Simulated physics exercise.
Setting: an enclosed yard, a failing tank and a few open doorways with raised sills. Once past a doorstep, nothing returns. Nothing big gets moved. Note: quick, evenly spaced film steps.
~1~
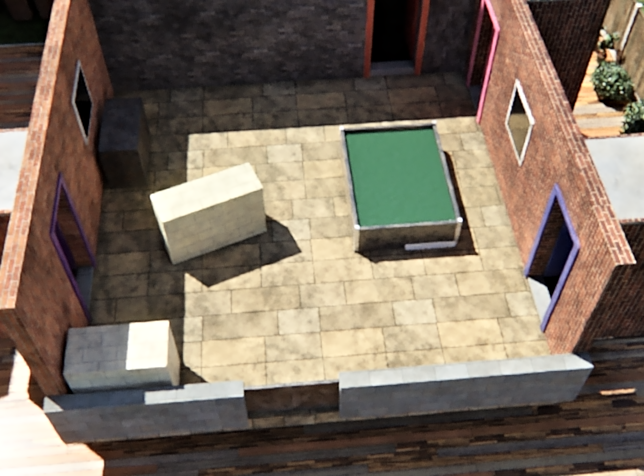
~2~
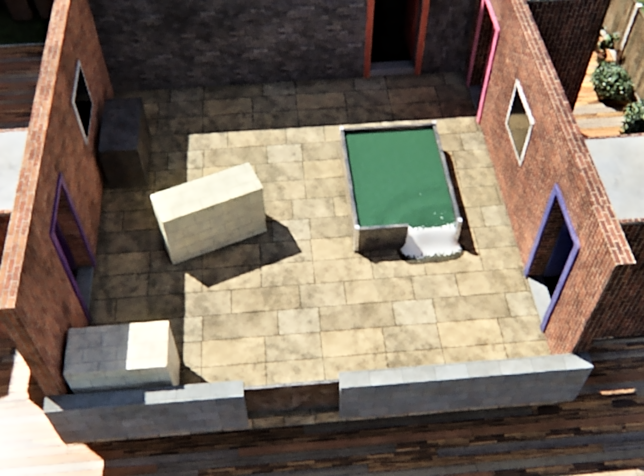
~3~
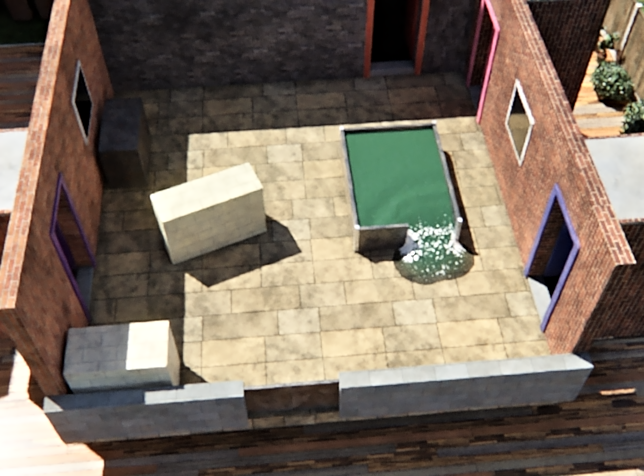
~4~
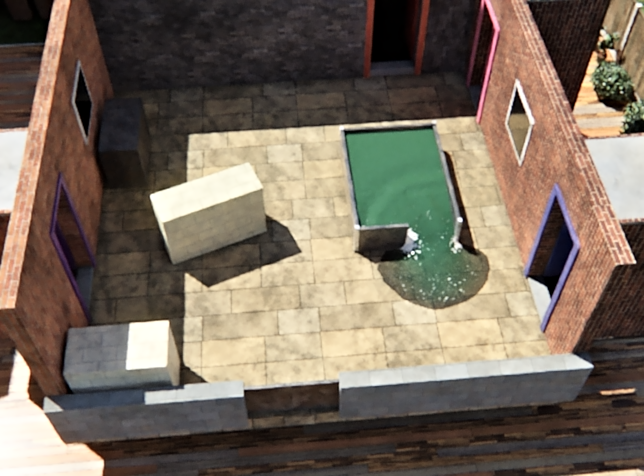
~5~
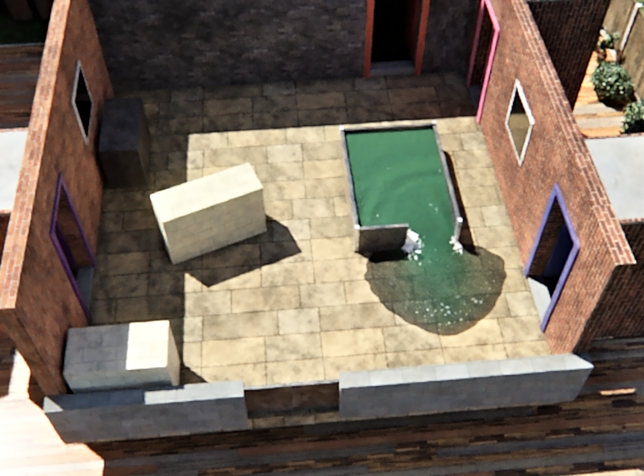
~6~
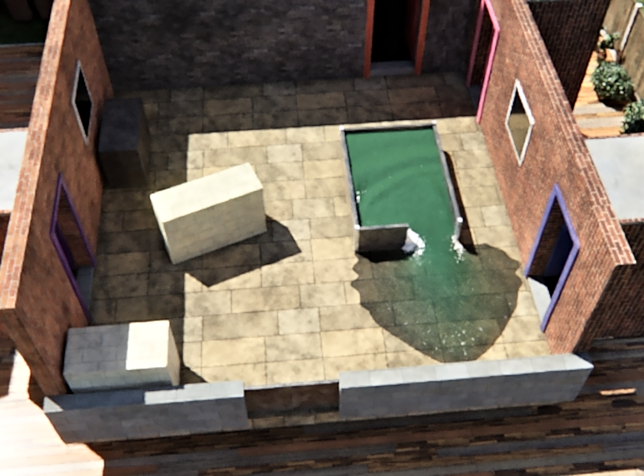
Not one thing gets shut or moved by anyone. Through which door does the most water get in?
The blue door.
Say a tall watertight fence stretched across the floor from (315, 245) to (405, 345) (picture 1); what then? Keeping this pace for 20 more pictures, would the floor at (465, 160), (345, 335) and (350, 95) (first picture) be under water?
Spot by spot, my read is still bare, then reached by the flood, then still bare.
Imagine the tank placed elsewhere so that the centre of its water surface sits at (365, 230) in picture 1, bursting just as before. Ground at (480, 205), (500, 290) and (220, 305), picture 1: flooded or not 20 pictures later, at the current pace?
Result, in order: Affected; affected; affected.
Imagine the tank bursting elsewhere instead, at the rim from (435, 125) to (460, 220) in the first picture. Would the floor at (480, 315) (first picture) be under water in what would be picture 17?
There: Awash.
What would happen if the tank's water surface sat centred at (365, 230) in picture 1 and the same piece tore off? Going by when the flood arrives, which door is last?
The red one.
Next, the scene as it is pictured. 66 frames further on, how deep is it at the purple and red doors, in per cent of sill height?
About 70 %, then 10 %.
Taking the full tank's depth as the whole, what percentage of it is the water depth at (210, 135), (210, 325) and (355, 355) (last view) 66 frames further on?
In the order asked, some 2, 12 and 10 in a hundred.
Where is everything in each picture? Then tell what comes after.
The first frame shows the open tank at (397, 176) is whole and still.
In the second frame, the front is at (459, 252), out from the gap at (430, 236).
In the third frame, water pours out at (430, 237) and has run to (420, 280).
In the fourth frame, water pours out at (430, 238) and has run to (433, 304).
In the fifth frame, water pours out at (430, 238) and has run to (458, 329).
In the sixth frame, the front is at (461, 360), out from the gap at (430, 238).
A moment on, water covers 15 % of the floor; blue door wet at the sill, nothing in, red door not reached, purple door not reached, pink door not reached.
Next, water covers 20 % of the floor; blue door some in, red door not reached, purple door not reached, pink door not reached.
Then, water covers 25 % of the floor; blue door some in, red door not reached, purple door not reached, pink door not reached.
Later, water covers 45 % of the floor; blue door a lot in, red door not reached, purple door wet at the sill, nothing in, pink door not reached.
In the end, water covers 65 % of the floor; blue door a lot in, red door wet at the sill, nothing in, purple door wet at the sill, nothing in, pink door wet at the sill, nothing in; the blue door has let in the most.
